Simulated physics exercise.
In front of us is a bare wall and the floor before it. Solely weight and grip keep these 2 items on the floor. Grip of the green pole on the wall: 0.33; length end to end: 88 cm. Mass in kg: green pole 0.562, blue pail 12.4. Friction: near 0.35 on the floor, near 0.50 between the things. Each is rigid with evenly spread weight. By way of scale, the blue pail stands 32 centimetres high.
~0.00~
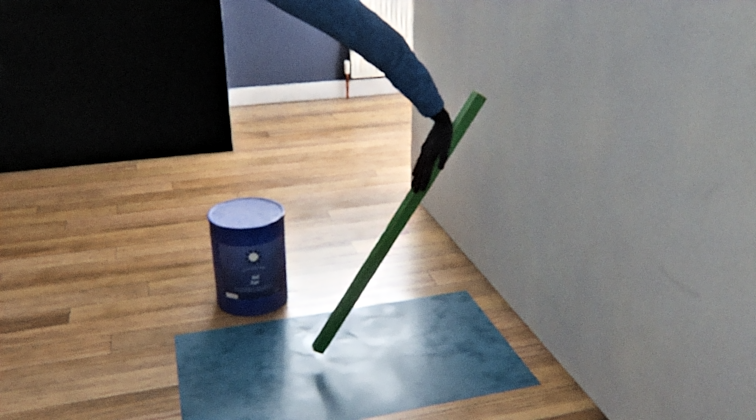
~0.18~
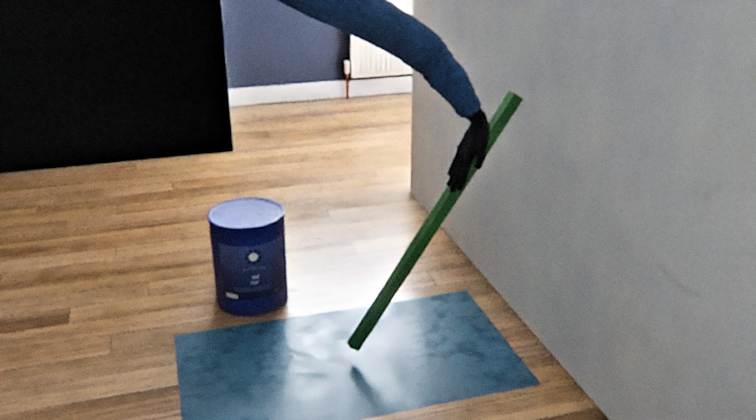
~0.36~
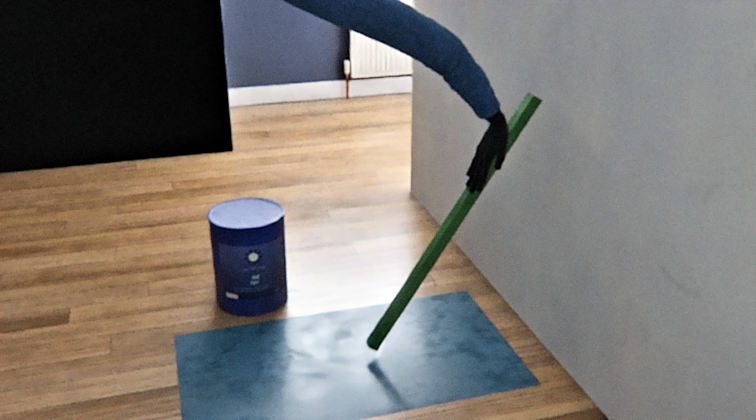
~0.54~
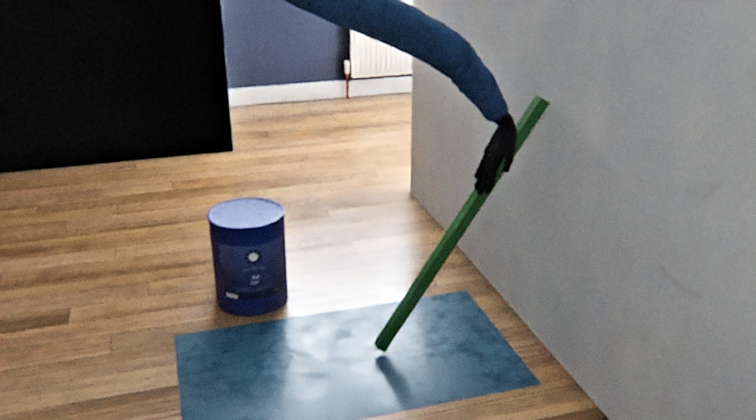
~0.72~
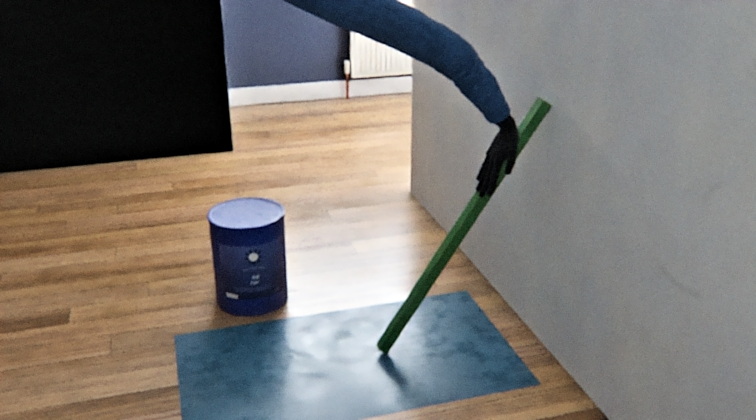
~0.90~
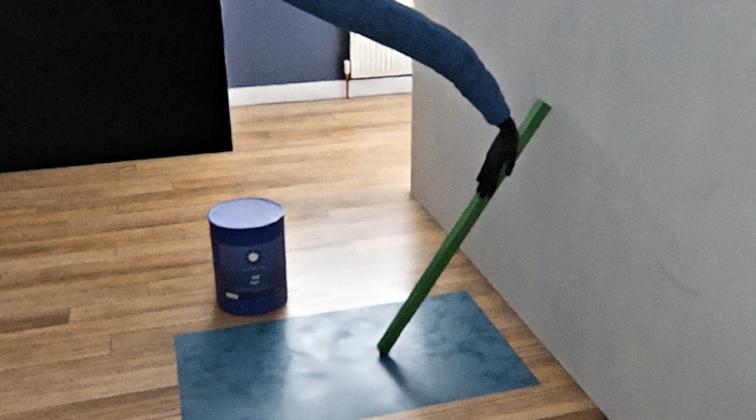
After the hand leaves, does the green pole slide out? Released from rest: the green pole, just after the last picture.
No, I'd say it rests.
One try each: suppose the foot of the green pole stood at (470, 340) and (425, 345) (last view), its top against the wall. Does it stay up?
First, it stays up; second, it stays up.
After 1.10 s, no change.
After 1.50 s, green pole resting near (460, 232).
In the end (2.2 s), both under 10 cm from the start. At the end, from the last picture's camera, green pole near (460, 232). The pole stays up.
